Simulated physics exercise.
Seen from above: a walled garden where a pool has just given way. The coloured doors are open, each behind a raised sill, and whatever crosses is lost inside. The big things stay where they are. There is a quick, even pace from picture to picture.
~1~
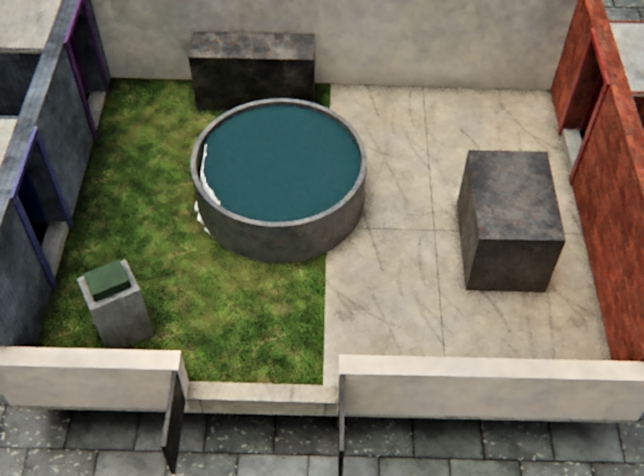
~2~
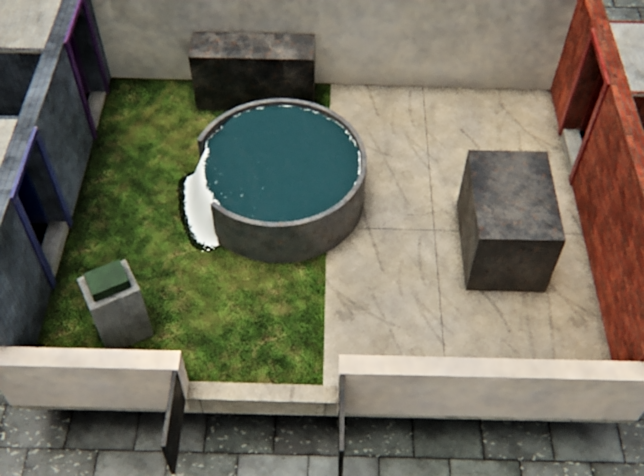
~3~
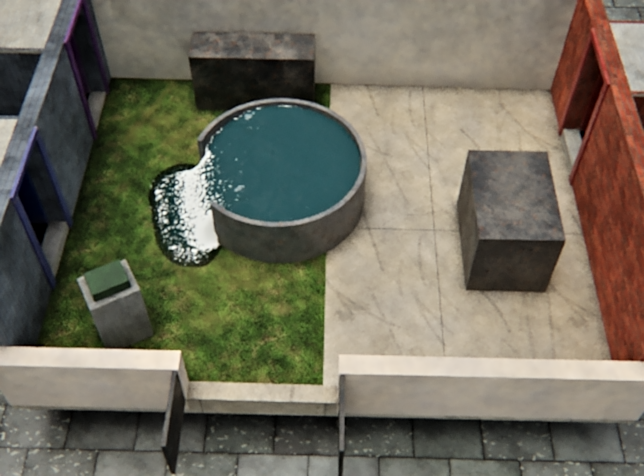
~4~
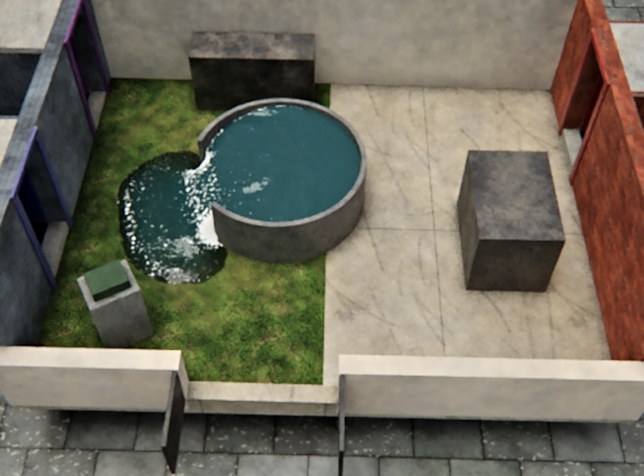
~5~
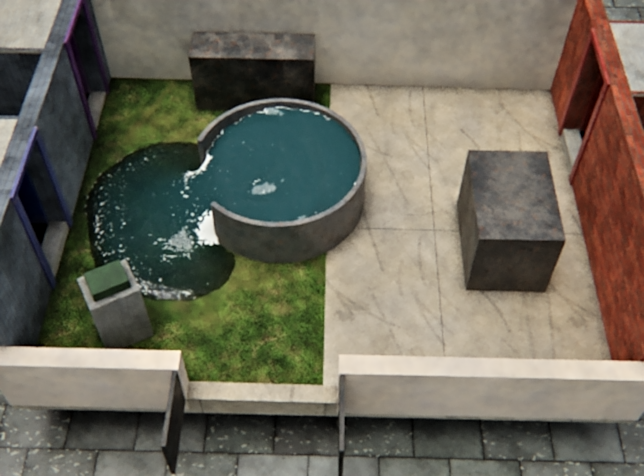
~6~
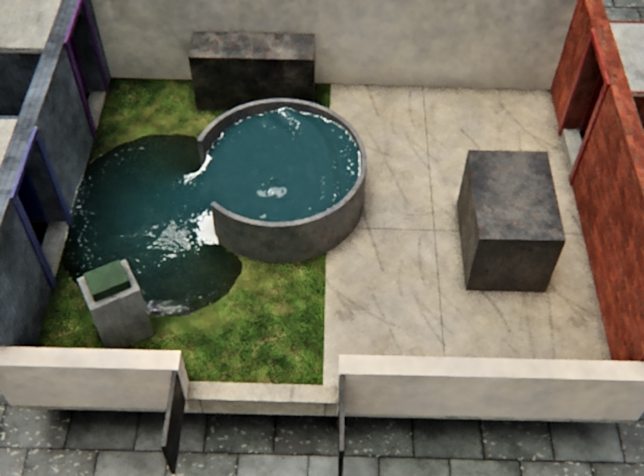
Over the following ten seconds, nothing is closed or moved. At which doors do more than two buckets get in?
Blue door: More than two buckets; purple door: More than two buckets; red door: Two buckets or fewer.
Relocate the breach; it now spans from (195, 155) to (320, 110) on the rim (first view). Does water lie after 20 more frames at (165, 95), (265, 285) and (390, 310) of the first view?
Point one reached; point two not reached; point three not reached.
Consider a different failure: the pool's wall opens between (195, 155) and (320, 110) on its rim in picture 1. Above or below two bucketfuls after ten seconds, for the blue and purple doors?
Result - blue: Fails to reach it; purple: Crosses the threshold.
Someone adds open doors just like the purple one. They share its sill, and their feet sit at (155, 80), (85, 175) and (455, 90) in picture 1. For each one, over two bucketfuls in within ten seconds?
So it goes runs above, then runs above, then runs below.
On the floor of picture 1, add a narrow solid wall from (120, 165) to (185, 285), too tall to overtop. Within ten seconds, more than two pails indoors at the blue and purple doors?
Reading it off: Blue door - under the threshold, purple door - over the threshold.
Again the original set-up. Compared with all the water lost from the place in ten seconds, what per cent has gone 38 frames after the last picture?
I get 60 percent.
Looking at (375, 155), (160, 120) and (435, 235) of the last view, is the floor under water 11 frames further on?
Result, in order: Unflooded / waterlogged / unflooded.
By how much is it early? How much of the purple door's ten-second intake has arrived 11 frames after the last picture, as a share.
I'd put it at about 0 per cent.
A moment on, water covers 25 % of the floor; the blue door over two buckets in, the purple door wet at the sill, nothing in, the red door not reached.
Next, water covers 30 % of the floor; the blue door far over two buckets in, the purple door under two buckets in, the red door not reached.
Then, water covers 40 % of the floor; the blue door far over two buckets in, the purple door under two buckets in, the red door not reached.
Later, water covers 70 % of the floor; the blue door far over two buckets in, the purple door over two buckets in, the red door not reached.
In the end, water covers 100 % of the floor; the blue door far over two buckets in, the purple door far over two buckets in, the red door wet at the sill, nothing in.
